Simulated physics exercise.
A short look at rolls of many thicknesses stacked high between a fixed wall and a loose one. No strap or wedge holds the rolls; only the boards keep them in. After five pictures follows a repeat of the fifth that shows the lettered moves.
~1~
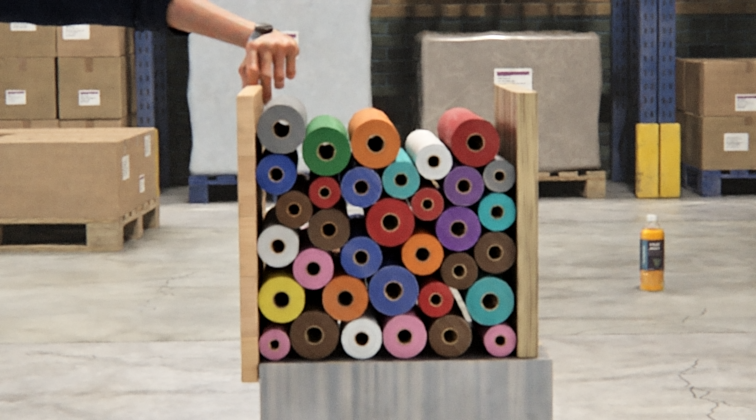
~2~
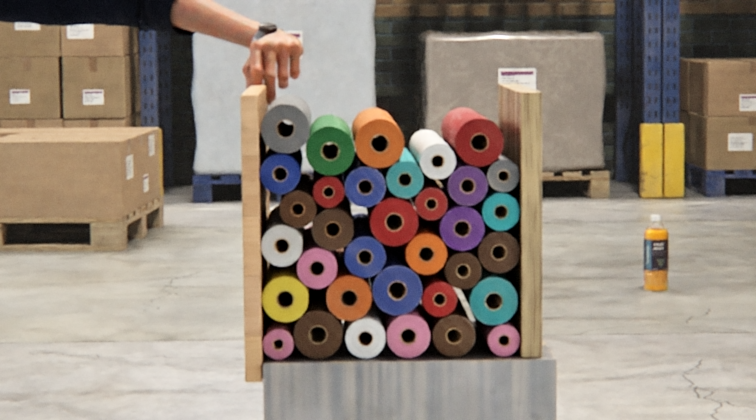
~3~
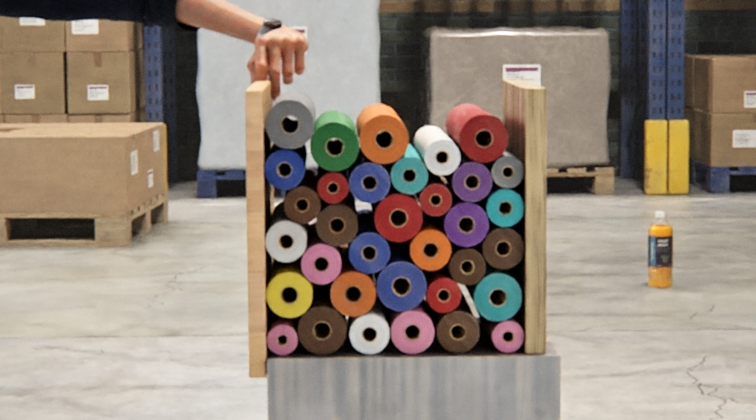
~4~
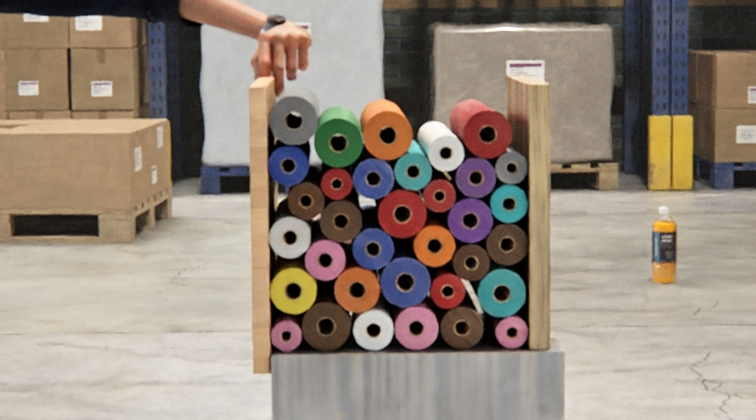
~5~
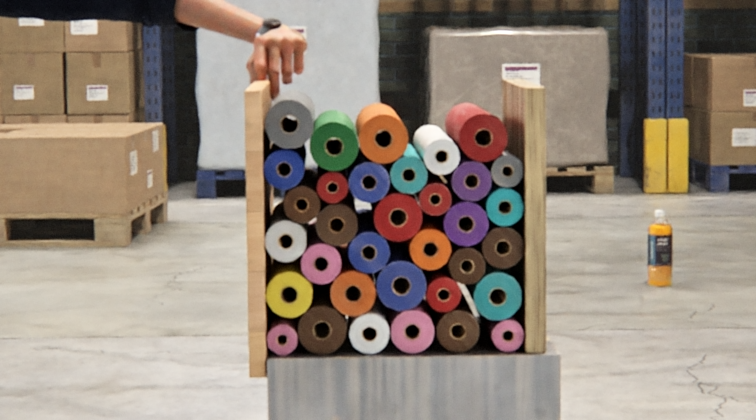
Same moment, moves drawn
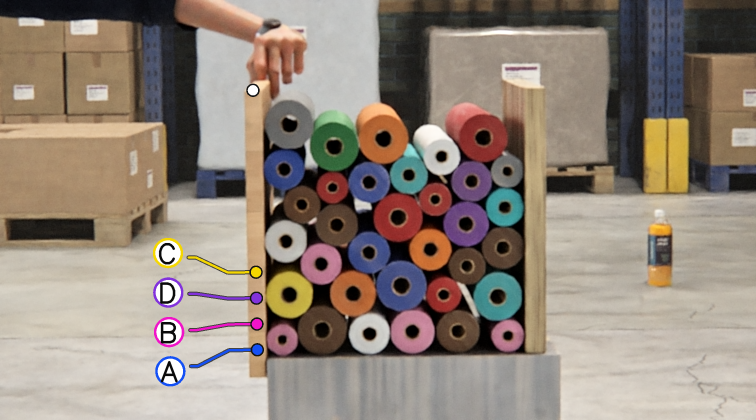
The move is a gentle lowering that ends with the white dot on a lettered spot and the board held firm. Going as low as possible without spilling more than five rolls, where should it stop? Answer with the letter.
Lower it to C and no more.
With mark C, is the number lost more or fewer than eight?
At C, fewer than eight.
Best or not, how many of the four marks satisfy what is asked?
The number is one.
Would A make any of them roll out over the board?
At A: Yes.
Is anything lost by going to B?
Yes, at B.
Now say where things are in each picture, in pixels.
In the first frame, a purple roll (458, 229); a green roll (326, 152); a white roll (434, 162).
In the second frame, a white roll (438, 161); side board (257, 222).
In the third frame, a pink roll (282, 340); a pink roll (508, 336).
In the fourth frame, a pink roll (325, 260); an orange roll (435, 246).
In the fifth frame, a purple roll (466, 224); a green roll (334, 147); a white roll (442, 157).
On the marked copy, A at (258, 350); B at (257, 324); C at (256, 273); D at (257, 298); the white dot at (253, 90).
Following C. Soon after the start, top of the board (263, 168).
Later, top of the board (265, 255).
In the end, top of the board (265, 271), two out over the board.
As for the rest, A more than five out over the board; B six out over the board; D six out over the board.
